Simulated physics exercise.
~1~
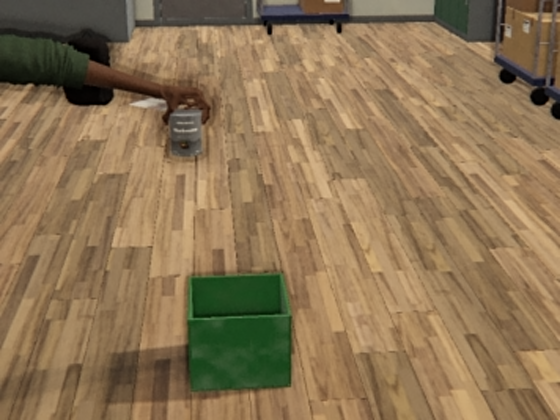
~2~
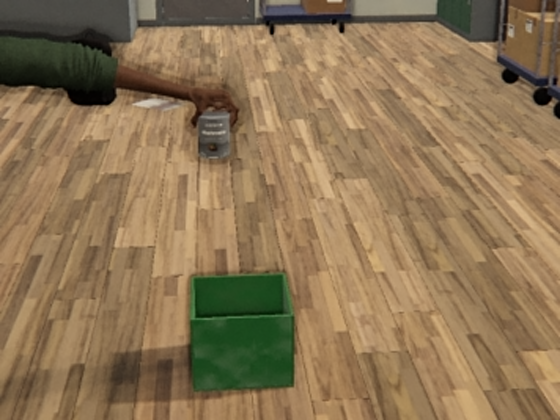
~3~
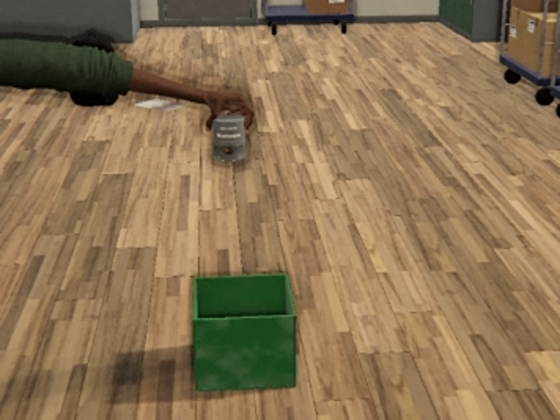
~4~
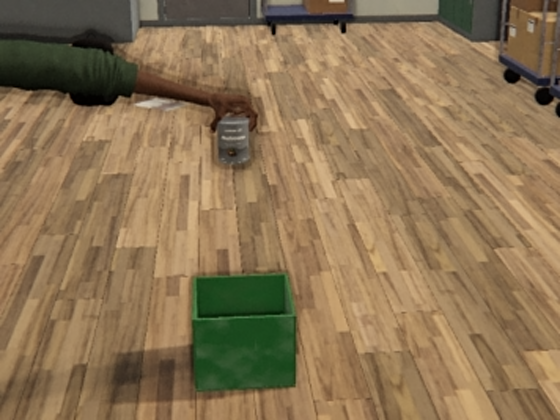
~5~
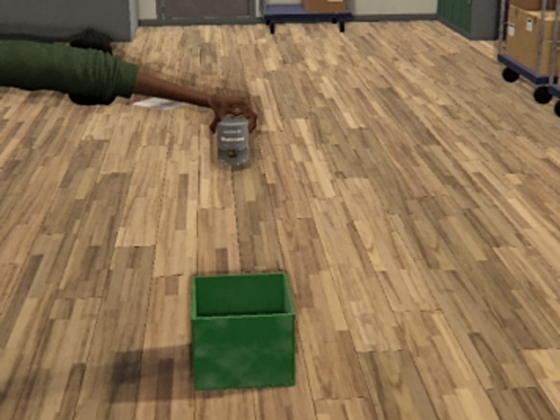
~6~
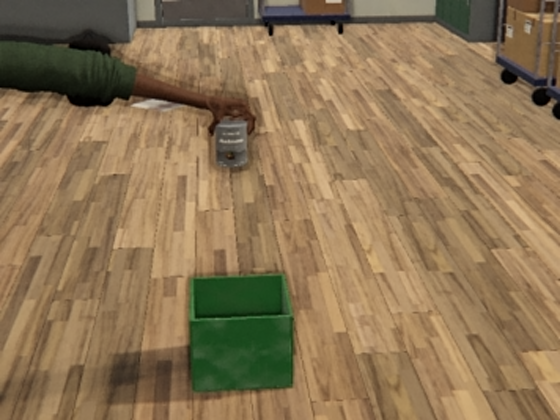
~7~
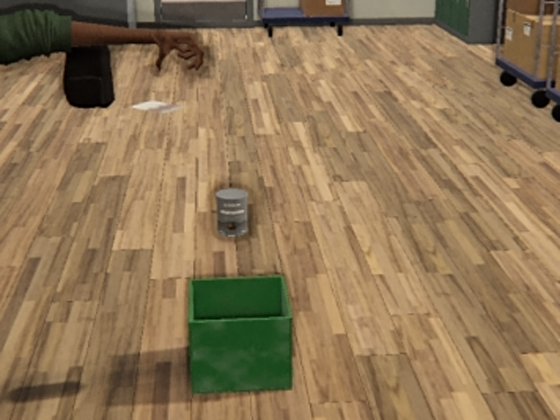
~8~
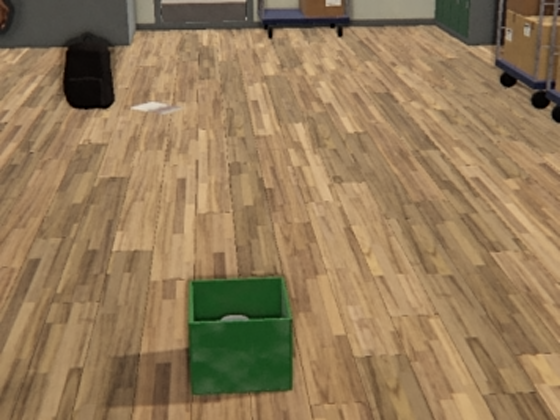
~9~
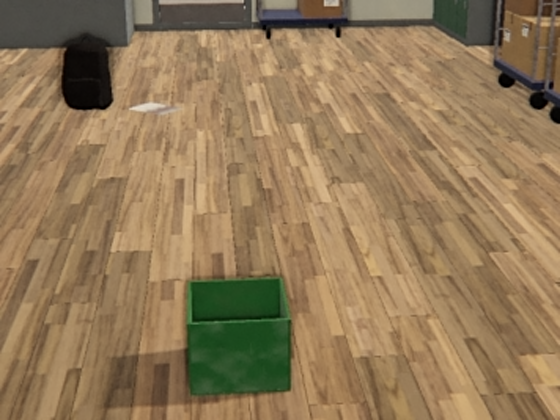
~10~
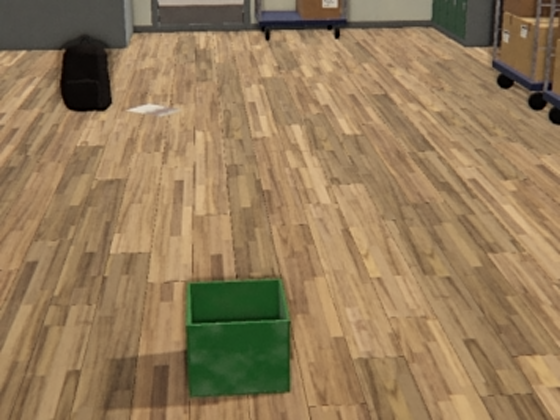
The clip opens on a wood-plank floor with an open green container in the foreground, while an arm in a dark green sleeve reaches in from the left holding a small grey tin. The hand carries the tin a short way to the right and then holds it nearly still, upright. It lets go and draws back toward the upper left as the tin falls, revealing a black backpack behind. The tin drops into the green container, its top briefly visible inside. At the end, the tin is out of sight, and the container stands in place with the arm gone.
